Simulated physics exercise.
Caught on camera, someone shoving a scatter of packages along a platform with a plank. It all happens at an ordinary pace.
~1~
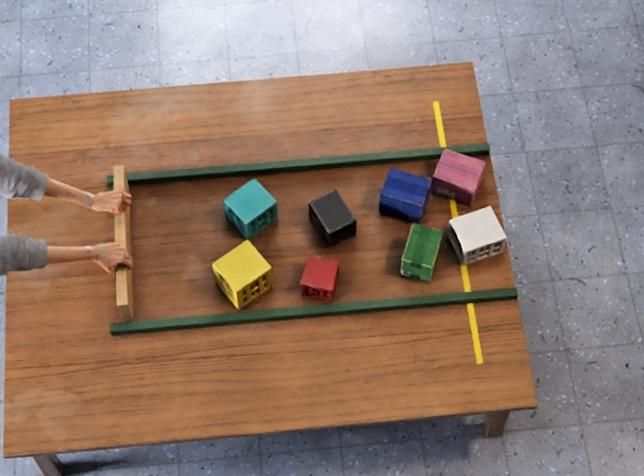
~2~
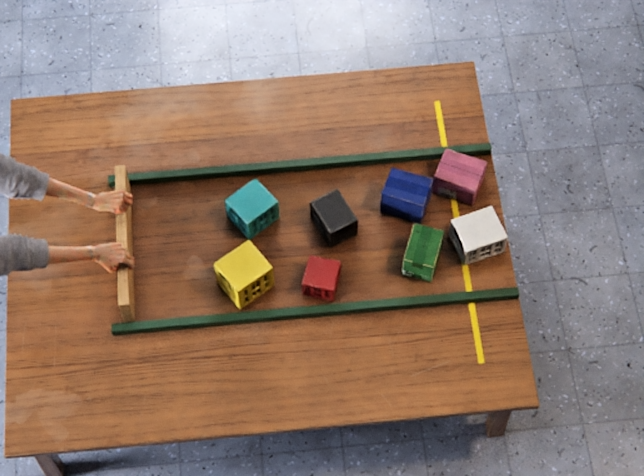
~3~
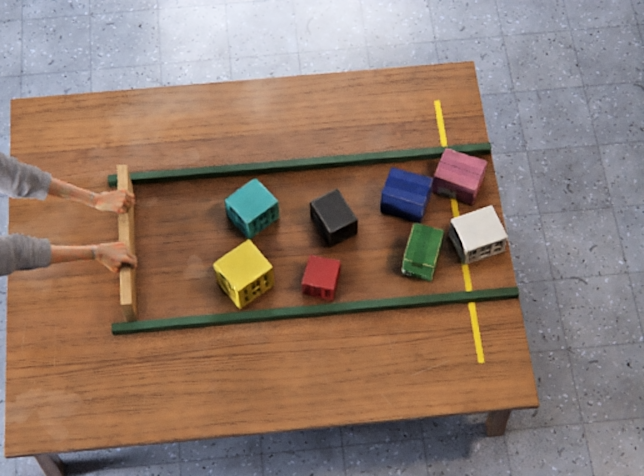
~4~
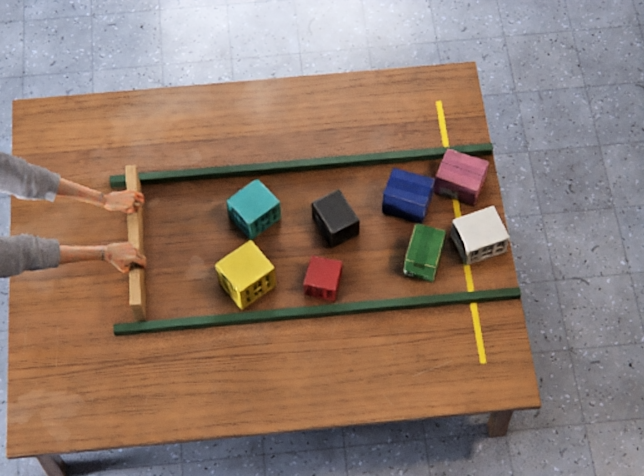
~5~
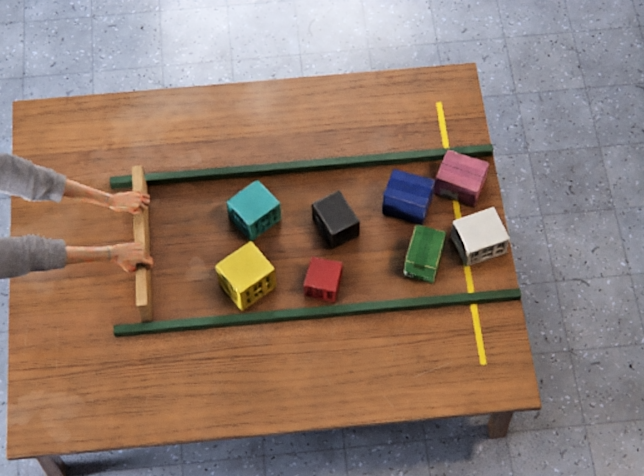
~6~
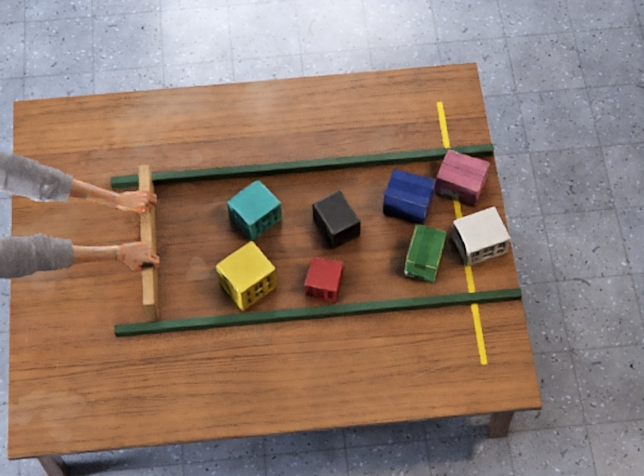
Two hands slide a wooden plank slightly right across a table toward colored boxes that stay still.
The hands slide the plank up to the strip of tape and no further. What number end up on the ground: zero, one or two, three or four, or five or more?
The number that fall off is five or more.
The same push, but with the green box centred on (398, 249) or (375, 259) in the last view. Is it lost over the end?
Place by place, it tumbles off; drops off.
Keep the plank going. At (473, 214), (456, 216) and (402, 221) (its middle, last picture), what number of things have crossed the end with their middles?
Past the end: 5, 5 and 1.
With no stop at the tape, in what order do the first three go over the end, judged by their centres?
They are the white crate, then the blue box, then the green box.
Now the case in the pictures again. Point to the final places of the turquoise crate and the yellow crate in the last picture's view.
Near (479, 204) and (492, 265).
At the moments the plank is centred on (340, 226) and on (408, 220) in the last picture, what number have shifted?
The counts are 6 and 8.
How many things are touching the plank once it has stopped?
That makes 3.
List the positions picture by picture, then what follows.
White crate (477, 236); pink parcel (458, 177); green box (422, 253); plank (123, 244); tape (457, 225), in the first frame.
Pink parcel (459, 177); turquoise crate (252, 209), in the second frame.
Green box (423, 252); plank (127, 243), in the third frame.
White crate (480, 236); black crate (336, 218), in the fourth frame.
Pink parcel (461, 178); yellow crate (246, 276), in the fifth frame.
White crate (481, 237); pink parcel (462, 178); green box (426, 254); plank (149, 243); tape (461, 226), in the sixth frame.
Soon after, none off yet; white crate at rest near (481, 237); pink parcel at rest near (462, 178); green box at rest near (426, 254).
Then, none off yet; white crate tipped well over near (532, 238); pink parcel moved a little near (467, 171); green box moved well along near (494, 248).
At rest, the number that fall off is five or more; fallen, red crate, black crate, blue box, green box and white crate.
